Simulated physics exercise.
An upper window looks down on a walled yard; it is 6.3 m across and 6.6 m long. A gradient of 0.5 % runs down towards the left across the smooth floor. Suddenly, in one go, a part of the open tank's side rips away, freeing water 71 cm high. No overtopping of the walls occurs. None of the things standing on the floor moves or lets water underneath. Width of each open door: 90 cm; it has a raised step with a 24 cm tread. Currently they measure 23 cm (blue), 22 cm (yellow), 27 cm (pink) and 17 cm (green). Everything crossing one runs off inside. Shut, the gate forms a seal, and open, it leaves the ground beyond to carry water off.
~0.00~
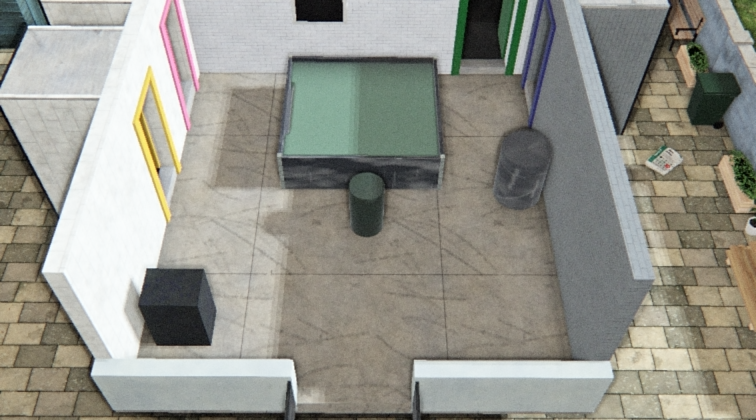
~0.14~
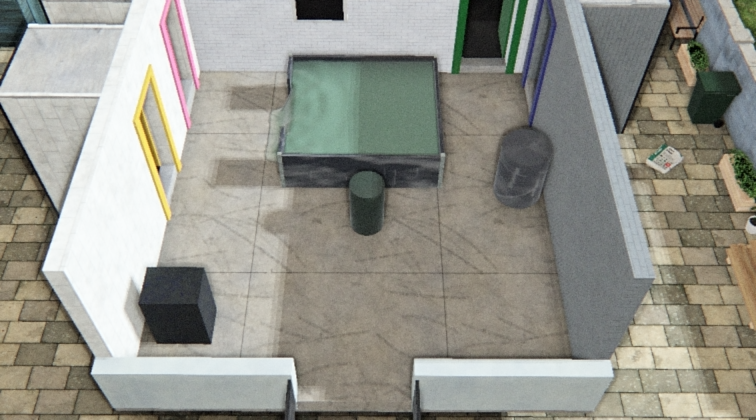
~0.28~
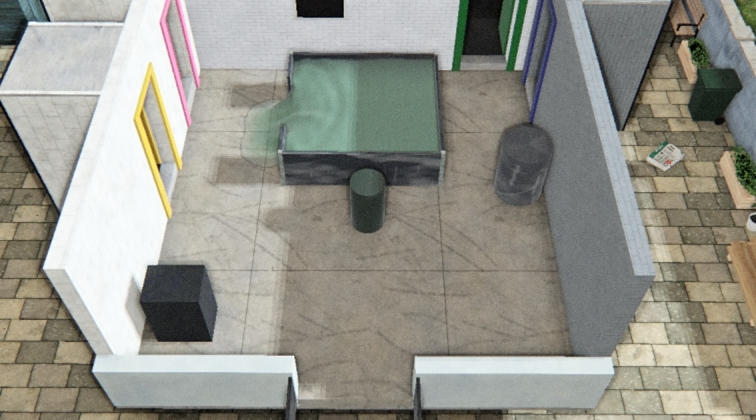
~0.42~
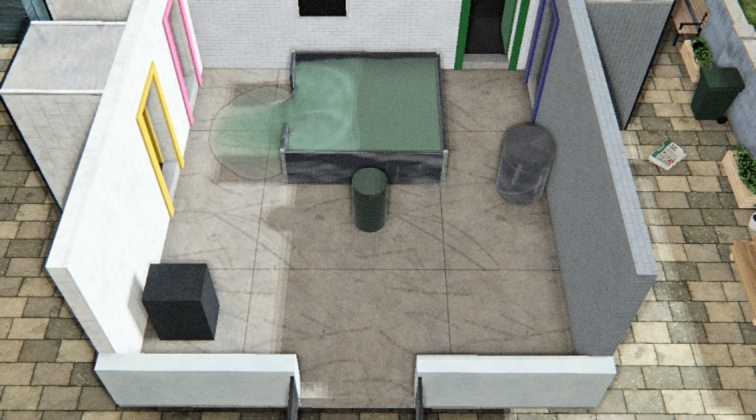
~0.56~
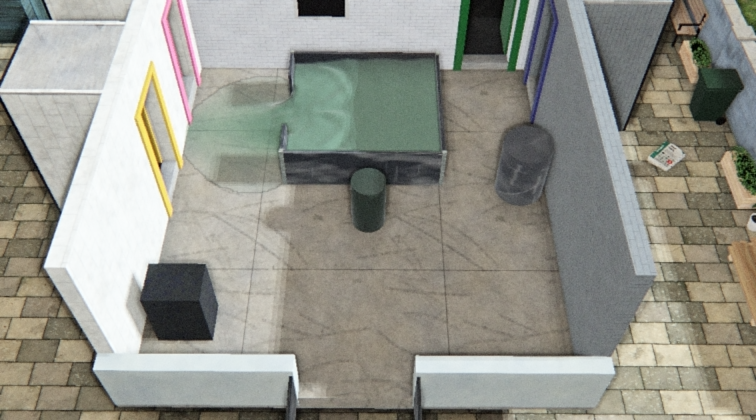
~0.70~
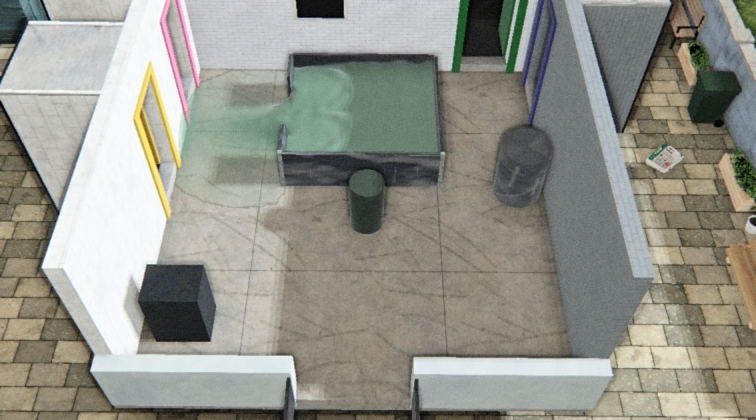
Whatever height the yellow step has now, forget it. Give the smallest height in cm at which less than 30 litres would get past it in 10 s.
Close to 22 cm is just enough.
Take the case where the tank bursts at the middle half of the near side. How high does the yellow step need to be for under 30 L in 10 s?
It should stand roughly 6.0 cm high.
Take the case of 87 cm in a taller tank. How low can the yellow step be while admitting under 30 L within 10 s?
You'd need a step of close to 27 cm.
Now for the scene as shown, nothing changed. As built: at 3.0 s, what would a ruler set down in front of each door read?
Centimetres: Blue = 0, yellow = 24, pink = 38, green = 0.
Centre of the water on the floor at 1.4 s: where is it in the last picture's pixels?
Around (323, 134).
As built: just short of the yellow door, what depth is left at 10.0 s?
It works out to about 11.5 centimetres deep.
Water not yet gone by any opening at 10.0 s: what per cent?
Around 88 percent is still there.
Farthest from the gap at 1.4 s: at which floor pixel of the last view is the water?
The farthest wet point sits near (157, 265).
After 1.4 s water covers 20 % of the floor, deepest (60 cm) near (200, 72); 27 cm at the yellow door, 0 litres in over its 22 cm step.
After 3.0 s water covers 40 % of the floor, deepest (43 cm) near (200, 72); 24 cm at the yellow door, 21 litres in over its 22 cm step.
After 10.0 s water covers 95 % of the floor, deepest (16 cm) near (463, 384); 11 cm at the yellow door, 27 litres in over its 22 cm step.
At the yellow door as built, the water arrived by 0.8 s and peaked near 29 cm at 2.0 s.
Run again over the same 10 s with other heights there, 72 litres in over 17.5 cm, 6 litres over 27.5 cm. The limit of 30 litres is kept from about 22 cm up.
